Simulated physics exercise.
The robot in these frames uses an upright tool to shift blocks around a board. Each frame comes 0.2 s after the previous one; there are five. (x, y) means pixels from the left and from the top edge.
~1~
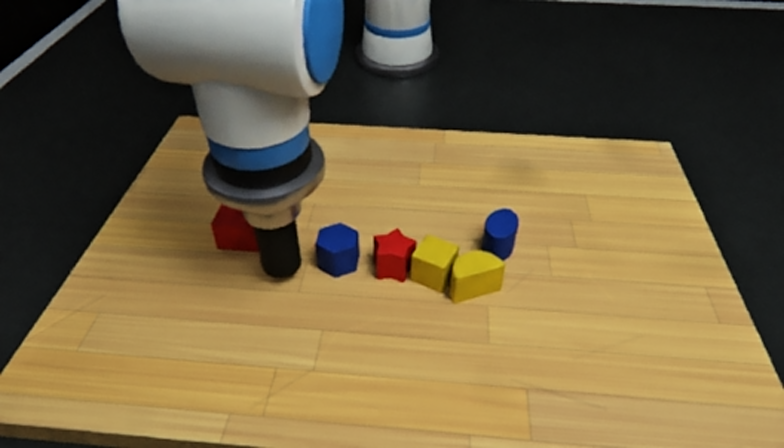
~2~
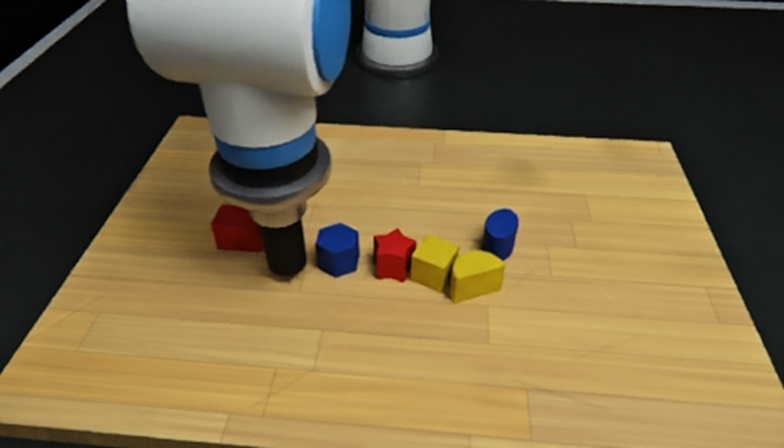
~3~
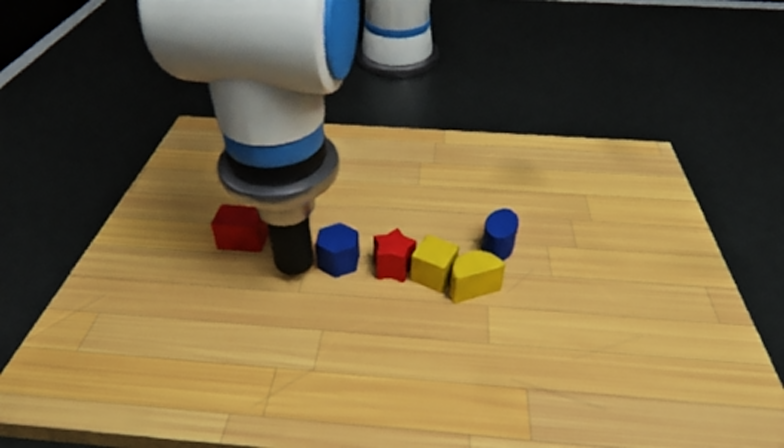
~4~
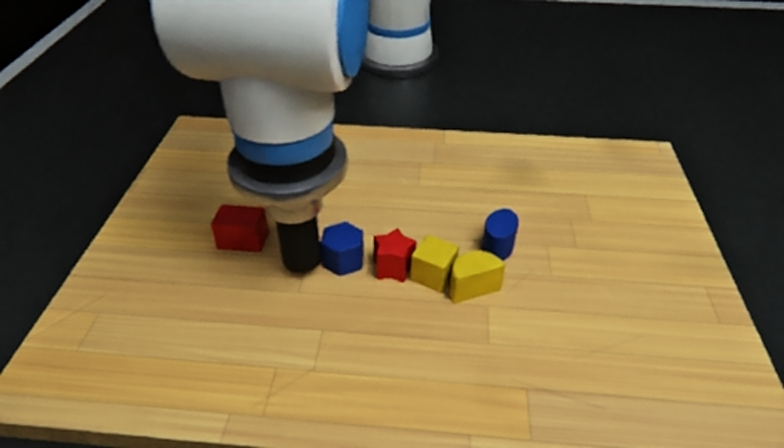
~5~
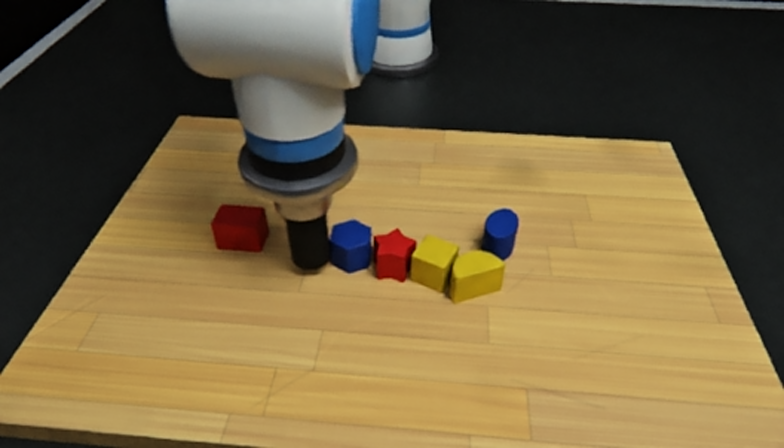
A robot arm moves its black tool right and nudges the blue six-sided block slightly right.
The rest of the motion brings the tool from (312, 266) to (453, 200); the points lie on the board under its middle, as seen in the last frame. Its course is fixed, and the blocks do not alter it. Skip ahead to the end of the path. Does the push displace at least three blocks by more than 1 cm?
Going by the path, no.
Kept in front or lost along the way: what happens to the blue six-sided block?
In front, still.
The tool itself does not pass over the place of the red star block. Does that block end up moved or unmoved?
Moved.
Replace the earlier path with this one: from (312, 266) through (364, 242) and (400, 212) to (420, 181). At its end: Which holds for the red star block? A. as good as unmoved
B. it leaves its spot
The one that fits is B, it leaves its spot.
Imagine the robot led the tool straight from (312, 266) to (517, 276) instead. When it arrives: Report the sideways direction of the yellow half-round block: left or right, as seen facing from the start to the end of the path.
It slides rightward.
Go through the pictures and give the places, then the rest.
The first picture shows tool tip at (282, 264); block tops, red rectangular block at (238, 215); blue six-sided block at (337, 237); red star block at (394, 242); yellow square piece at (436, 250).
The second picture shows tool at (288, 263); blocks unchanged.
The third picture shows tool at (294, 261); blocks unchanged.
The fourth picture shows tool at (302, 259); blue six-sided block at (342, 235).
The fifth picture shows tool at (311, 256); red rectangular block at (238, 215); blue six-sided block at (351, 233); red star block at (394, 242); yellow square piece at (436, 250).
What follows on the original path. One third of the way, tool at (363, 232); blue six-sided block at (399, 207), turned 15° anticlockwise; red star block at (408, 234), turned 65° clockwise; yellow square piece at (440, 252).
Two thirds of the way, tool at (411, 210); blue six-sided block at (445, 187), turned 15° anticlockwise; red star block at (408, 234), turned 65° clockwise; yellow square piece at (440, 252).
At the end, tool at (454, 191); red rectangular block in place; blue six-sided block at (489, 170); red star block at (408, 234), turned 65° clockwise; yellow square piece at (440, 252).
